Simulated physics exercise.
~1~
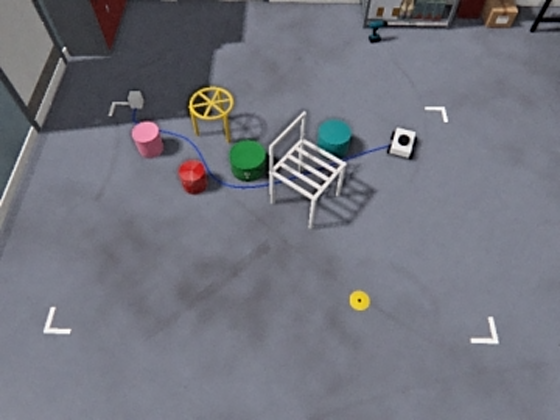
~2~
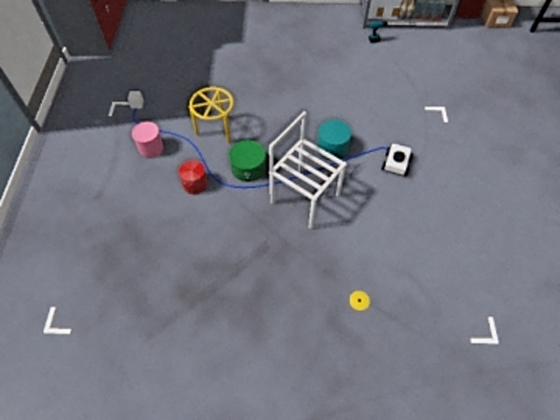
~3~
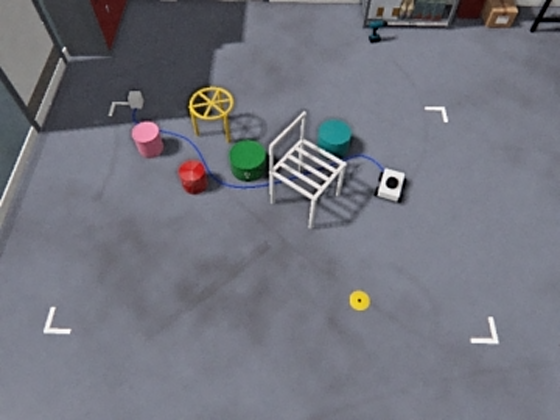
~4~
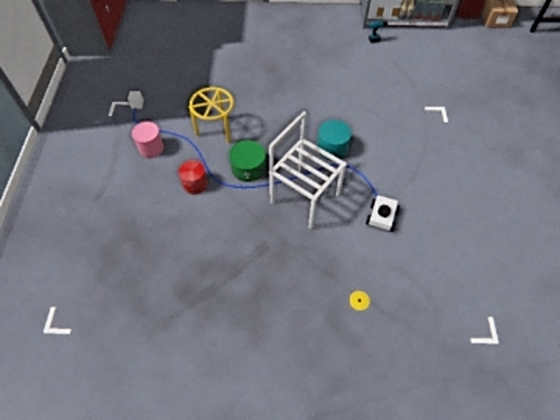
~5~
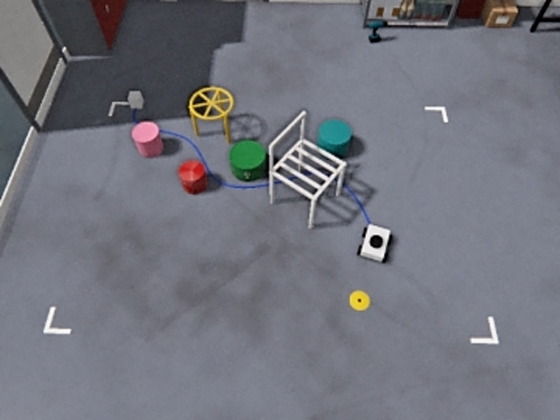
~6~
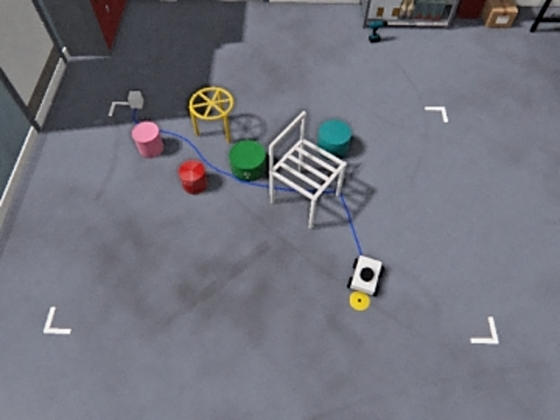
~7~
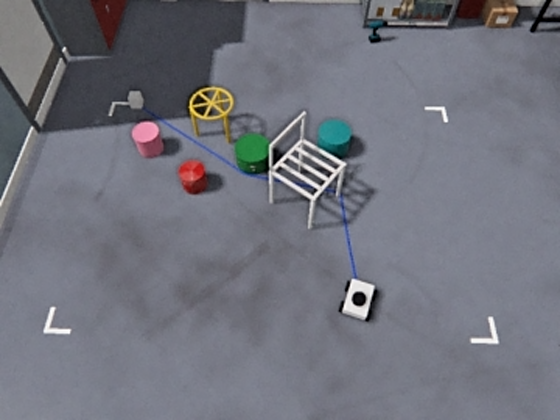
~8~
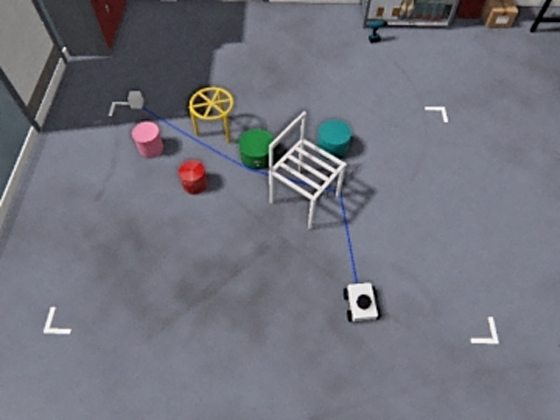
A small white cart trailing a blue lead stands at the right of a grey workshop floor, seen from high above. The lead runs left to a fixed end near the dark mat, past a teal tub, white chair, green bin, red tub, yellow stool and pink bin. The cart drives slowly down and slightly left toward a yellow mark, drawing the slack out of the lead. As the line straightens, it pulls away from the red tub and drags the green bin a little to the right and up. The cart stops over the mark, the lead taut and still attached, with the other objects unmoved.
